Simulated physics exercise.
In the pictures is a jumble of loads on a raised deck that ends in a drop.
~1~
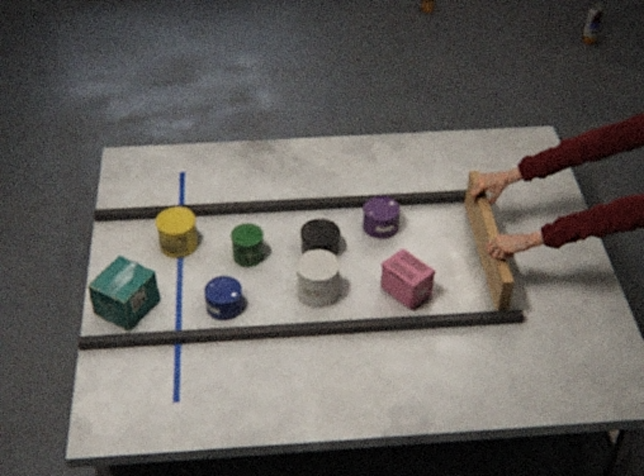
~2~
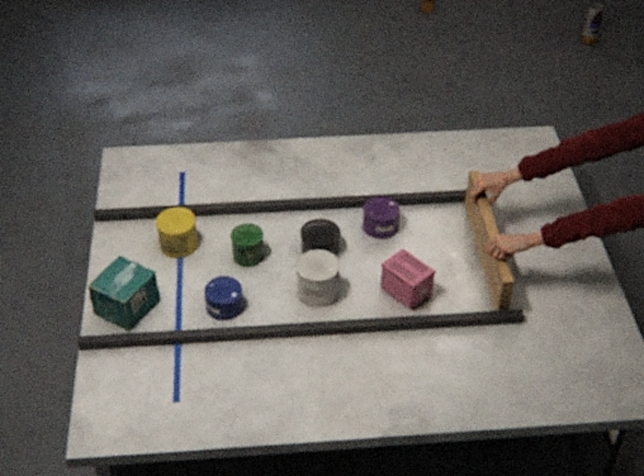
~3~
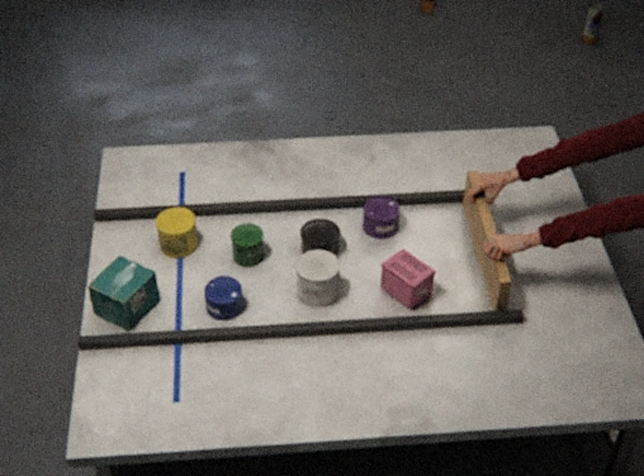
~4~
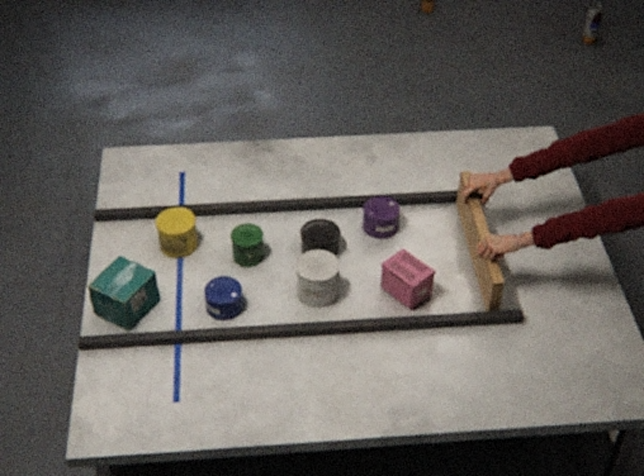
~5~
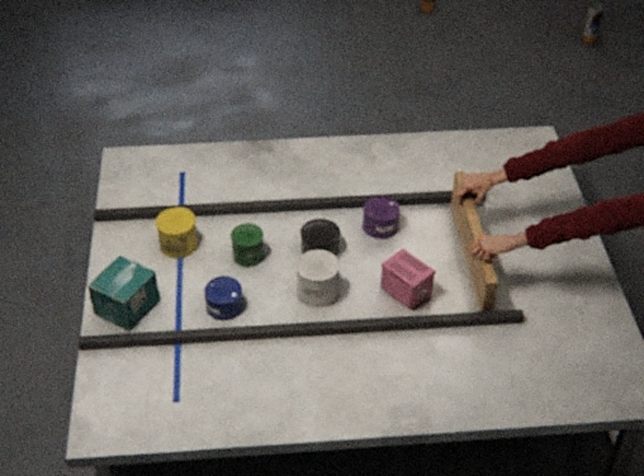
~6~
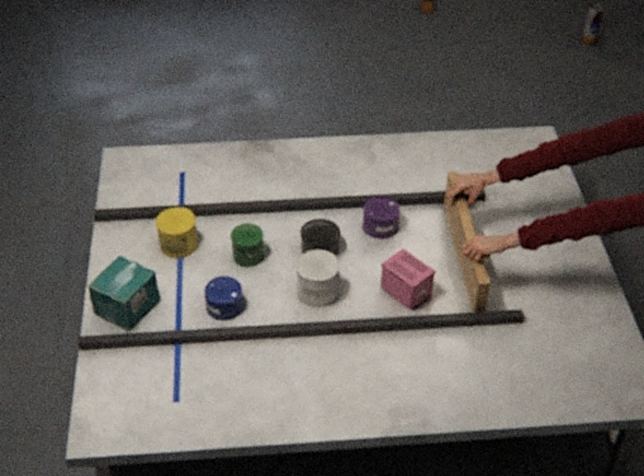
The footage shows two hands in dark red sleeves sliding a wooden plank slightly left between two dark rails on a table, while the colourful containers and boxes scattered between the rails, near a blue tape line, stay still.
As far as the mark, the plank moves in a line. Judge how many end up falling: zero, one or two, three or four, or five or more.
My judgement: One or two.
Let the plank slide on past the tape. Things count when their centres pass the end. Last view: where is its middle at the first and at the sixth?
I'd say close to (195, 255), then close to (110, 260).
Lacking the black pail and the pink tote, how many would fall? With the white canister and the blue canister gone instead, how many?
0 and 0.
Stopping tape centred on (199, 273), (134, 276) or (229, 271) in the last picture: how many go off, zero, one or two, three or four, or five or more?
Going through the places as listed, I'd say zero, then five or more, then not one.
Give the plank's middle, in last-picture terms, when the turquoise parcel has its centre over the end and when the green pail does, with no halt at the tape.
The middle is at (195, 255) when it's the turquoise parcel, and at (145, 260) when it's the green pail.
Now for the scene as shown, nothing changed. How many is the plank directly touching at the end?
3 touch it.
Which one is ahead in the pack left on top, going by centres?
It's the blue canister that ends nearest.
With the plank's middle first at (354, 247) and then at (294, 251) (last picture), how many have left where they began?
Tally at point one: 4; at point two: 6.
Early on, none off yet; turquoise parcel at rest near (124, 293); yellow pail at rest near (177, 233); blue canister at rest near (224, 298).
Finally, the number that fall off is one or two; lost, turquoise parcel.
